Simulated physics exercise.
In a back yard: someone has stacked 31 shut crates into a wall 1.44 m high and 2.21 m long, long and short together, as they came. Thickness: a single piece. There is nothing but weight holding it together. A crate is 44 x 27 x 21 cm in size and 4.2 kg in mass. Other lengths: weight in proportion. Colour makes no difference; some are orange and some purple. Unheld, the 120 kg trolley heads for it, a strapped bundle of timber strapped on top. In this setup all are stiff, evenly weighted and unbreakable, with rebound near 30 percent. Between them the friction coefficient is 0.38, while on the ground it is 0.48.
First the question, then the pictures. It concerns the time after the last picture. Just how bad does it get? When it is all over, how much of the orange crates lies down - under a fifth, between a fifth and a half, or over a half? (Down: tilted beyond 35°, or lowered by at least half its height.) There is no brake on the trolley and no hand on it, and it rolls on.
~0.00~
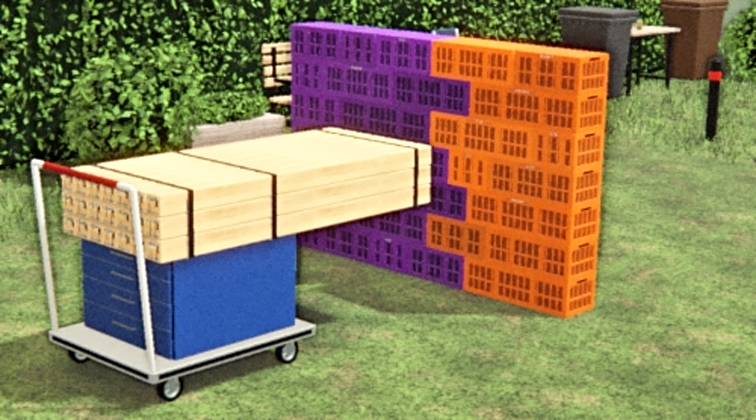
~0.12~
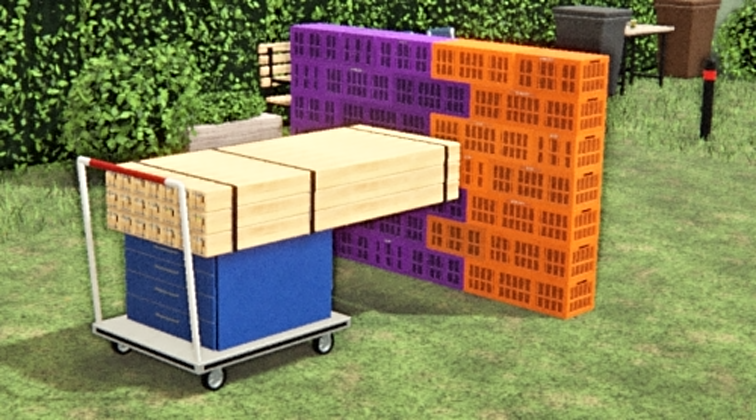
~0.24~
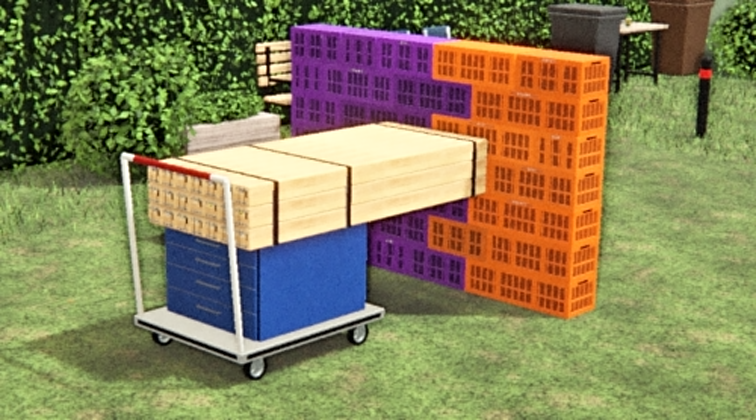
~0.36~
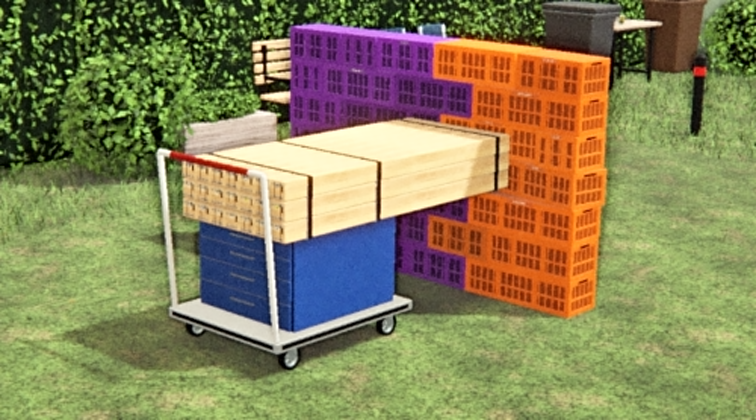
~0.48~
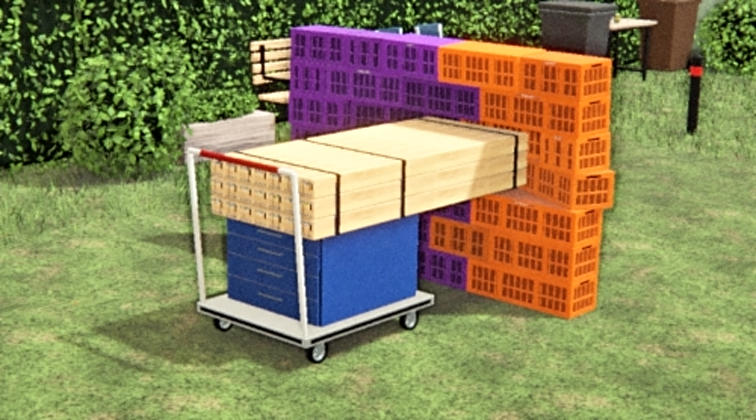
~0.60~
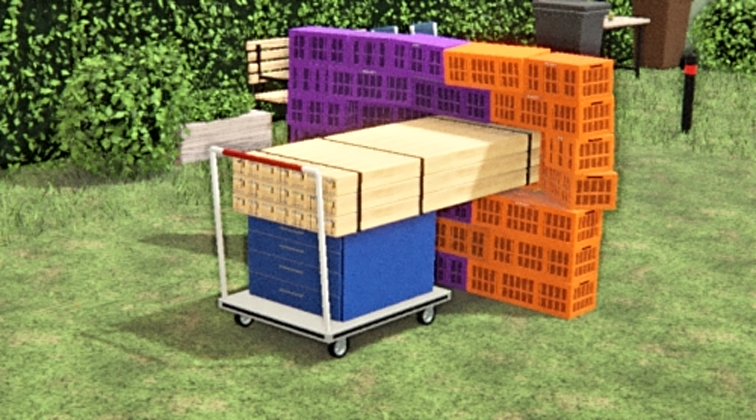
When it settles, more than one in two will be down.
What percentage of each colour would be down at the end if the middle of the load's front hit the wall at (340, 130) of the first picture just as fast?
Then orange 40, purple 60 per cent.
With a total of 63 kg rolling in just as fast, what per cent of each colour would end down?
You'd get orange 60 and purple 50 percent.
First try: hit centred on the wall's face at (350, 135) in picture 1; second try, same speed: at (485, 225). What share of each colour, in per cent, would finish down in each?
Down by colour - orange: 50%, then 70%; purple: 60%, then 0%.
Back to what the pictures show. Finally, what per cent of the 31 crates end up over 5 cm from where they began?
Fraction: 85 %.
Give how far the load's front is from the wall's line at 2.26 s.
Some 95 cm beyond.
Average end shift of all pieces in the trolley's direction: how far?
Averaged out, it's some 55 centimetres.
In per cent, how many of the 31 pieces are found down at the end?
Near enough 50 per cent of them, I reckon.
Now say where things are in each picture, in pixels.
In the first picture (each place is the centre of the face we see best; the camera moves round a little), load (424, 165) 60 cm short of the wall; top orange crate (546, 73); top purple crate (357, 49); all as stacked.
In the second picture, load (453, 161) 37 cm short of the wall; top orange crate (546, 75).
In the third picture, load (481, 157) 14 cm short of the wall; top orange crate (548, 76).
In the fourth picture, load (504, 152) 7 cm into the wall's line; top orange crate (548, 76); 5 have shifted.
In the fifth picture, load (522, 150) 23 cm into the wall's line; top orange crate (549, 79); top purple crate (363, 53) moved 27 mm; steepest lean 3°, the crate at (439, 98); 13 have shifted.
In the sixth picture, load (535, 148) 36 cm into the wall's line; top orange crate (551, 80) moved 48 mm; top purple crate (369, 53) moved 7 cm; 19 have shifted.
By 1.20 s, load 87 cm past the wall's line, still rolling; 2 of the 11 orange crates down (4 of 31 in all colours); top orange crate tilted 6°; top purple crate tilted 25°.
By 2.26 s, load 97 cm past the wall's line, still rolling; 4 of the 11 orange crates down (12 of 31 in all colours); top orange crate tilted 4°, 8 cm lower; top purple crate tilted 40°, 1.14 m lower.
When it is over (4.2 s), load 96 cm past the wall's line, stopped; 7 of the 11 orange crates down (15 of 31 in all colours); top orange crate upside down; top purple crate on its side. That is 64 per cent. In pixels of the last frame, middles, top purple crate near (453, 152).
